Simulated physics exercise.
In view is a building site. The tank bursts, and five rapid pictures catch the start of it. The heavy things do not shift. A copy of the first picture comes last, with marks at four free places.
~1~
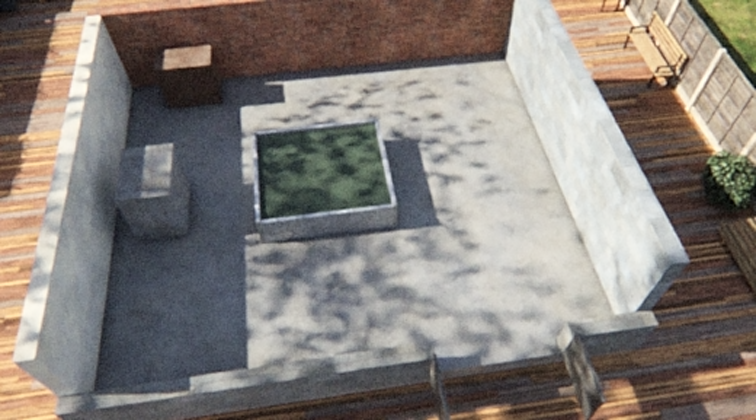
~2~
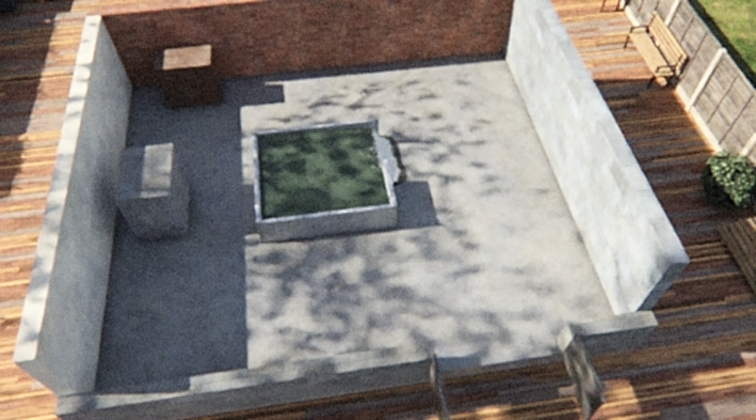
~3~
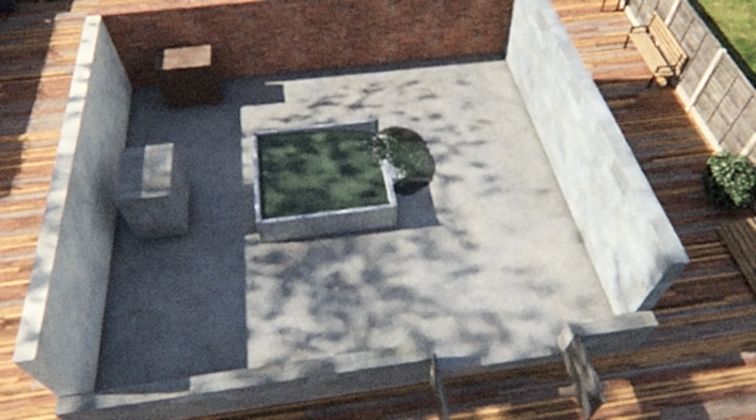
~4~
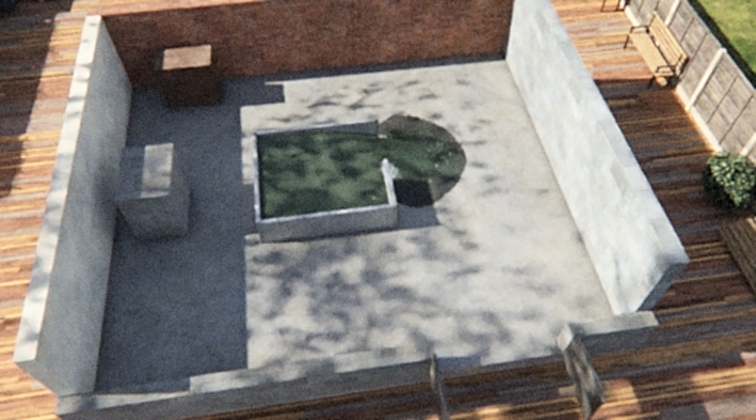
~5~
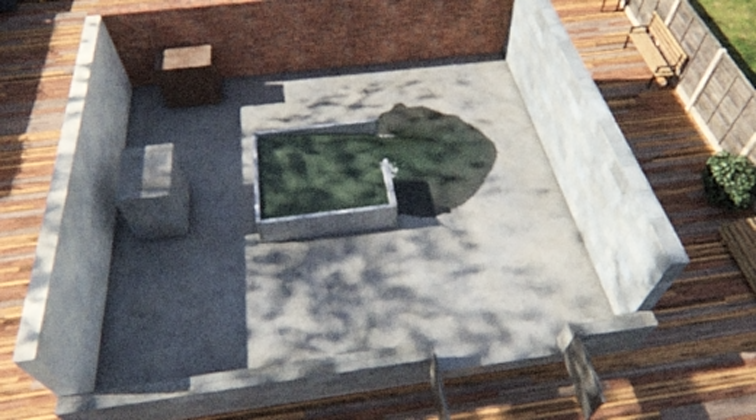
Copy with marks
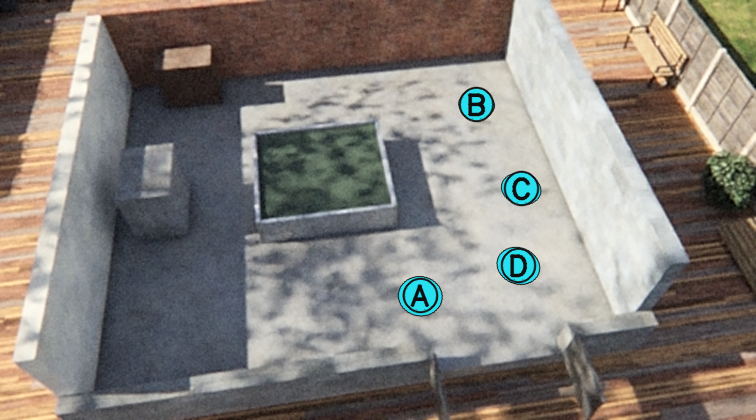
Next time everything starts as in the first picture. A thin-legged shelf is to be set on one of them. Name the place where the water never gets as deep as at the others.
The answer is spot A.
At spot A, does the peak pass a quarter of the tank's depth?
No, it does not.
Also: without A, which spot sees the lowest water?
D.
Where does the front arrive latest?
That is spot A.
On the marked copy, A at (420, 295); B at (476, 104); C at (521, 188); D at (518, 265).
Choosing A, the water peaks at about 7 % of the depth that stood in the tank.
Choosing B, the water peaks at about 35 % of the depth that stood in the tank.
Choosing C, the water peaks at about 28 % of the depth that stood in the tank.
Choosing D, the water peaks at about 14 % of the depth that stood in the tank.
